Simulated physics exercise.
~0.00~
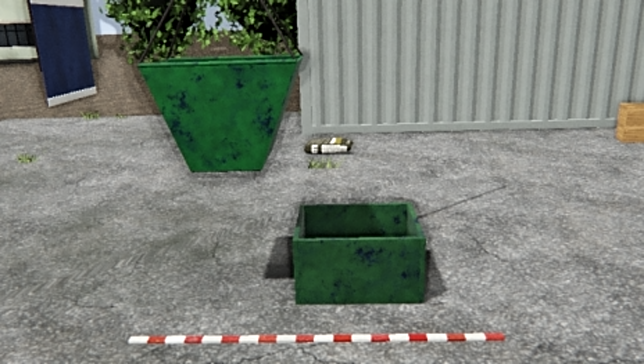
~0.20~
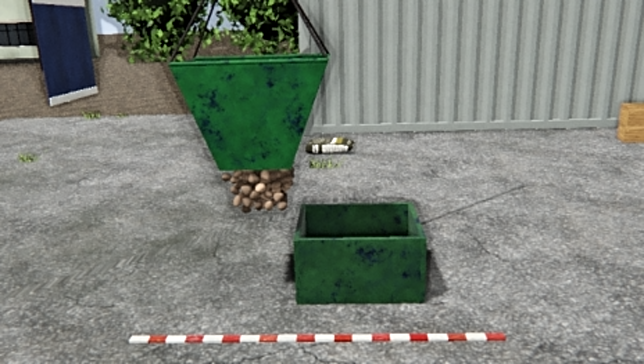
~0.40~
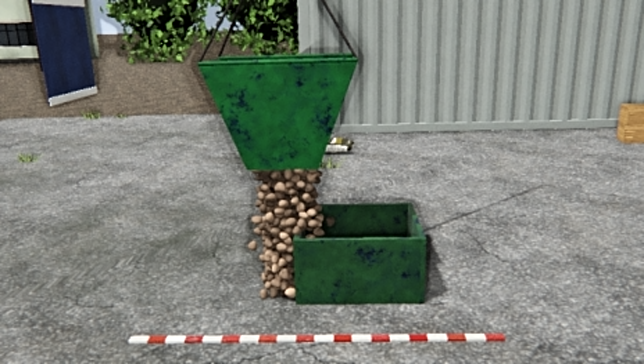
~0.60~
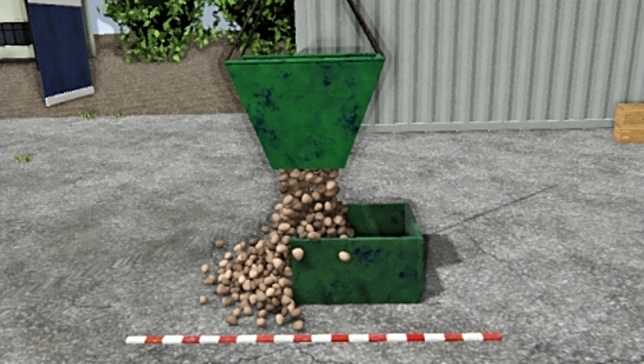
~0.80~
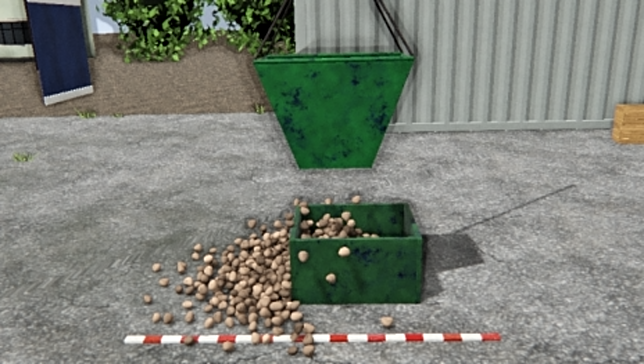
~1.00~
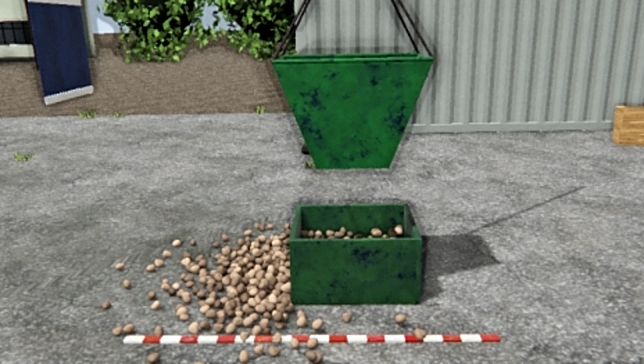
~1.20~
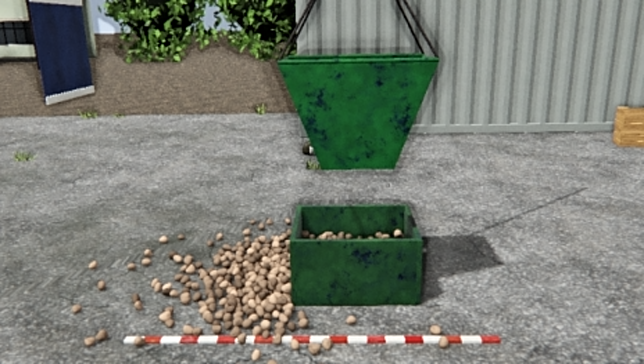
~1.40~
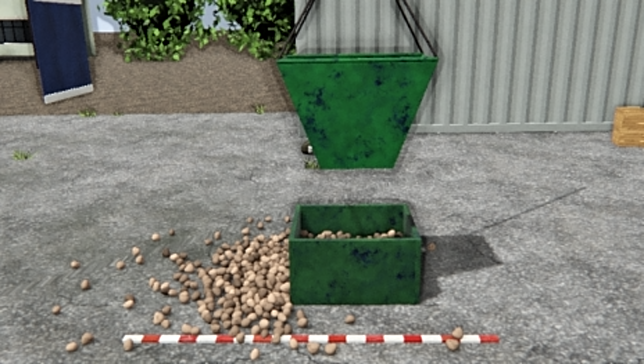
A green hopper slid to the right above the paving, pouring out round brown stones as it went. Many piled up and scattered left of the green bin, roughly half landed inside it, and a few rolled out in front before the emptied hopper stopped overhead.
